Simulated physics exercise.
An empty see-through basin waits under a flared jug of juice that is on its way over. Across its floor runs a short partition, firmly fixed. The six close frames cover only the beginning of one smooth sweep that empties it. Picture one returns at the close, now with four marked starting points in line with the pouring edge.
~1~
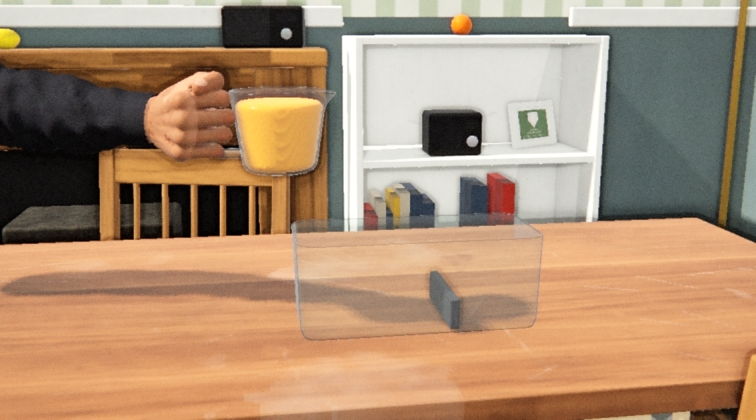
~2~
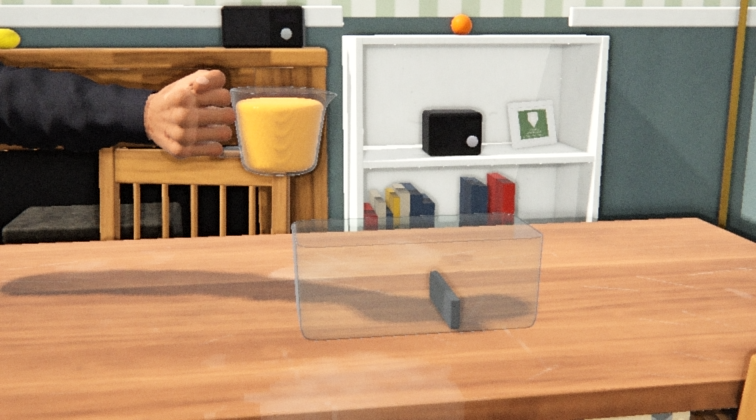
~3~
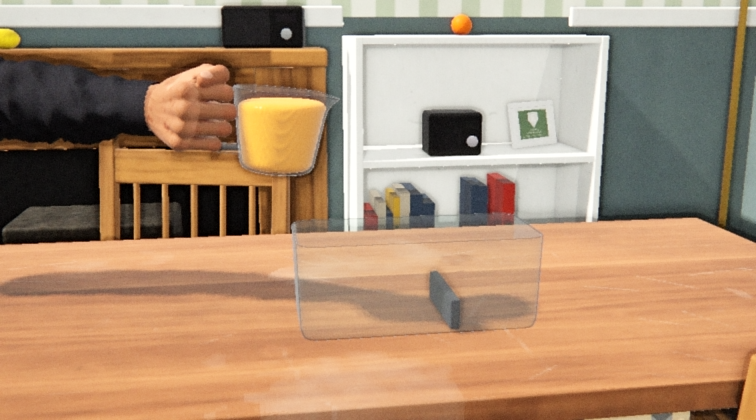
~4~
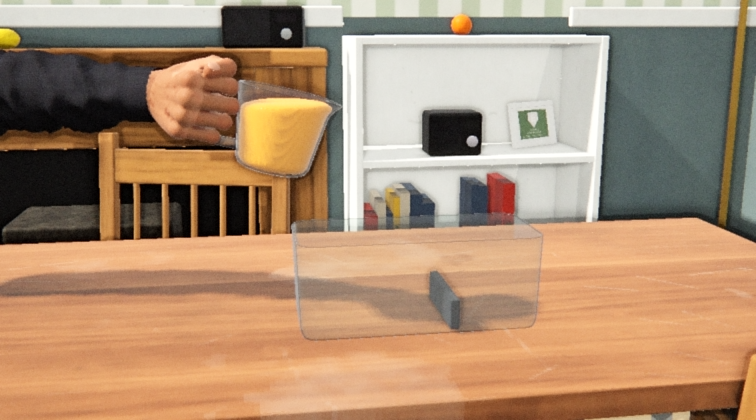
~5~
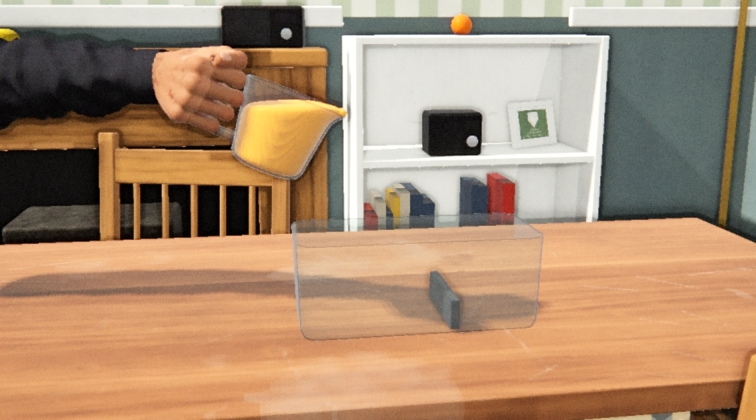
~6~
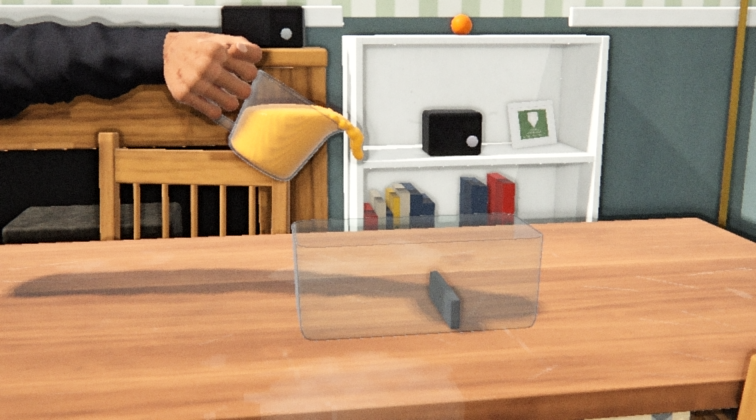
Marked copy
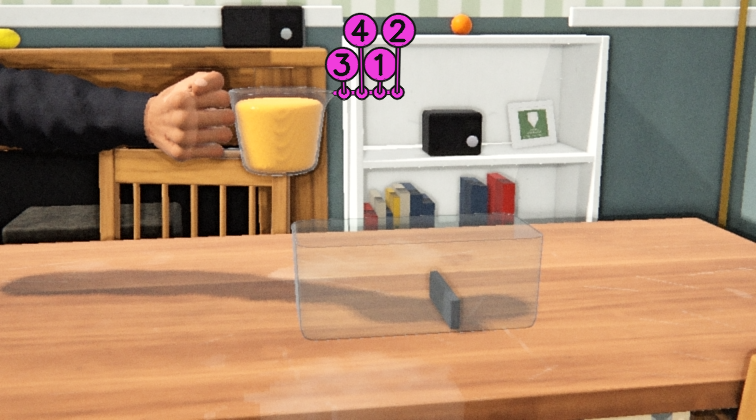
Hand tilting a clear jug of orange juice rightward above an empty transparent basin, juice starting to stream over its lip.
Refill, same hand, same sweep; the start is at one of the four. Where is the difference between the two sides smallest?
It is 2.
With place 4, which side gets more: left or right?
The left side.
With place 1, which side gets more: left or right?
More ends on the left.
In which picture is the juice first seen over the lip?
Picture 5.
On the marked copy, 1 at (379, 92); 2 at (397, 92); 3 at (344, 92); 4 at (361, 92).
With 1, about 80 % ends left of the wall and 18 % right of it.
With 2, about 50 % ends left of the wall and 48 % right of it.
With 3, about 91 % ends left of the wall and 7 % right of it.
With 4, about 93 % ends left of the wall and 5 % right of it.
